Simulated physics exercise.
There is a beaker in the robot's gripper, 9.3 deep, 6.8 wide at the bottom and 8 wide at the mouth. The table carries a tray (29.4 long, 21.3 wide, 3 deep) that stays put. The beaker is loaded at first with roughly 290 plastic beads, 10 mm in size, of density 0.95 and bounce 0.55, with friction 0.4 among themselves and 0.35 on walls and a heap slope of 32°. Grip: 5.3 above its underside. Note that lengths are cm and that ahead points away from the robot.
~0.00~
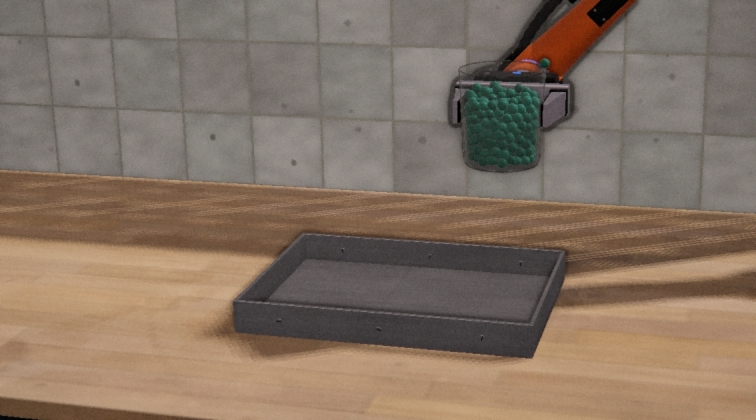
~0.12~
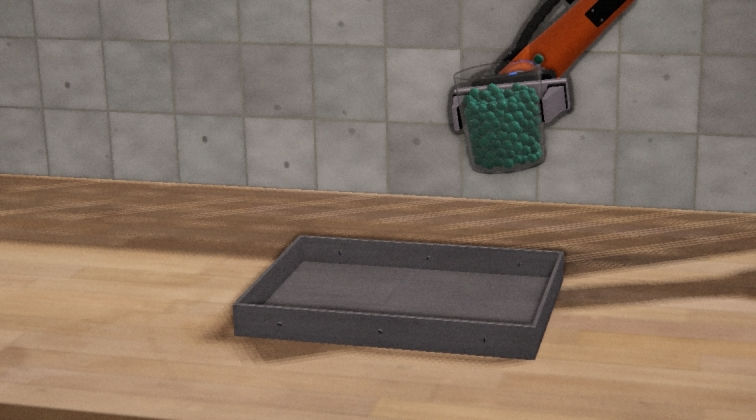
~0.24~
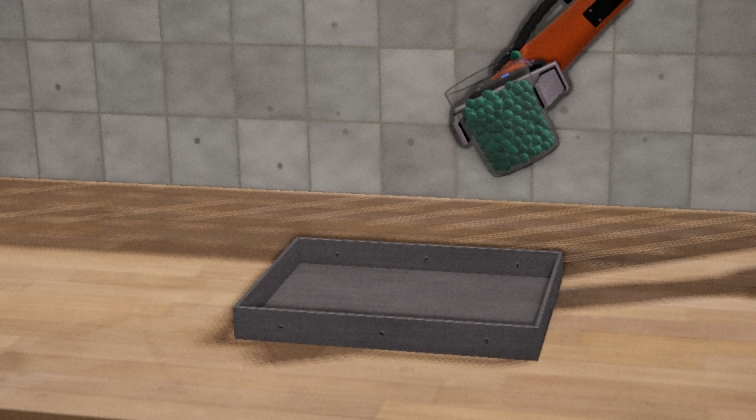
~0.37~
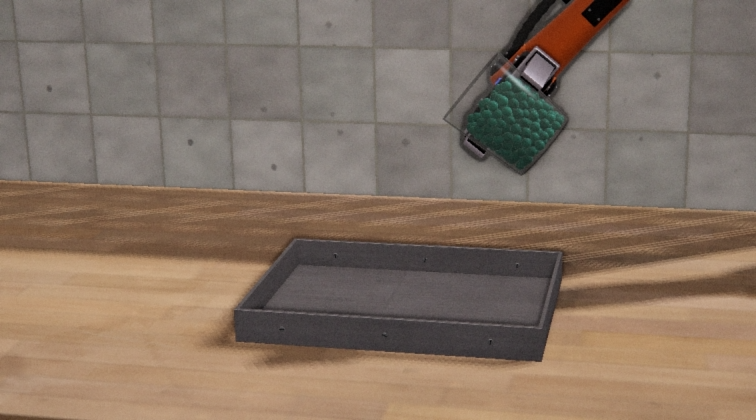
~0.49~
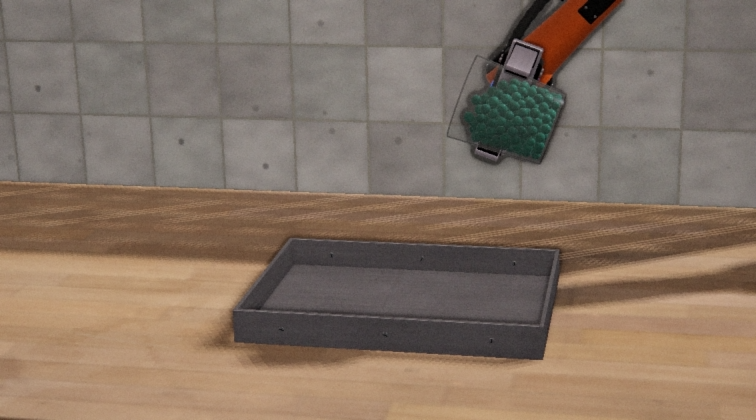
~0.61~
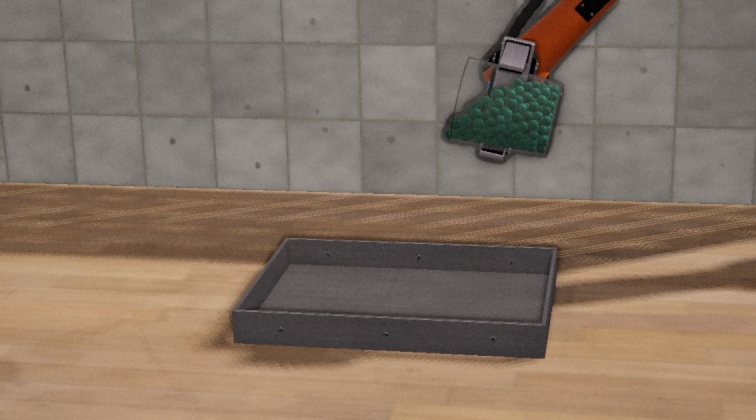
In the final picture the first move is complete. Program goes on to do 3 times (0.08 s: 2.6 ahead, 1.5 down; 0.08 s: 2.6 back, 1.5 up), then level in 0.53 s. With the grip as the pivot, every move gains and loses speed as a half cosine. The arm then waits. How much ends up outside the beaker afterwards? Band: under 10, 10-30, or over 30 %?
Over 30 %.
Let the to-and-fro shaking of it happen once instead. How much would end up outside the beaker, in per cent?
In that case some 30 per cent.
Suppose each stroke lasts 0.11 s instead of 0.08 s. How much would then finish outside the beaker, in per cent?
Estimate: Close to 45 percent.
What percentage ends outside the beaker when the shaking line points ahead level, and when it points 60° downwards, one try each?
Roughly 70 per cent, then 35 per cent.
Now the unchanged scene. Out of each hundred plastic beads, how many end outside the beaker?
The share comes to around 45 per cent.
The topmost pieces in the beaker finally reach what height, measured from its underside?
Around 6.5 centimetres above the underside.
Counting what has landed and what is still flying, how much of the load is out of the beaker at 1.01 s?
I'd put it at some 30 per cent at that point.
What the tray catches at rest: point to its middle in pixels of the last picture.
Roughly at (337, 301) in the last picture.
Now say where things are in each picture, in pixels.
In the first picture, beaker middle at (502, 118), level; upper third of the load around (502, 105), from x 470 to 545, top at y 65; 286 in the beaker.
In the second picture, beaker middle at (503, 119), tilted 7° forward; upper third of the load around (502, 107), from x 470 to 540, top at y 60.
In the third picture, beaker middle at (505, 119), tilted 27° forward; upper third of the load around (508, 105), from x 465 to 550, top at y 55.
In the fourth picture, beaker middle at (509, 117), tilted 51° forward; upper third of the load around (513, 104), from x 470 to 560, top at y 80.
In the fifth picture, beaker middle at (509, 113), tilted 71° forward; upper third of the load around (516, 100), from x 470 to 560, top at y 85.
In the sixth picture, beaker middle at (509, 111), tilted 78° forward; upper third of the load around (525, 100), from x 450 to 555, top at y 85; 286 in the beaker.
After 1.01 s, tilted 78° forward, highest piece 21 above the table; 195 in the beaker, 63 in the tray, 28 in flight or on a rim.
After 1.42 s, tilted 25° forward, highest piece 24 above the table; 161 in the beaker, 120 in the tray, 4 on the table or floor, 1 in flight or on a rim.
After 1.82 s, level, highest piece 22 above the table; 161 in the beaker, 121 in the tray, 4 on the table or floor.
After 2.87 s, level, highest piece 22 above the table; 161 in the beaker, 121 in the tray, 4 on the table or floor.
At rest, 161 in the beaker, 121 in the tray, 4 on the table or floor. That is 44 % outside the beaker.
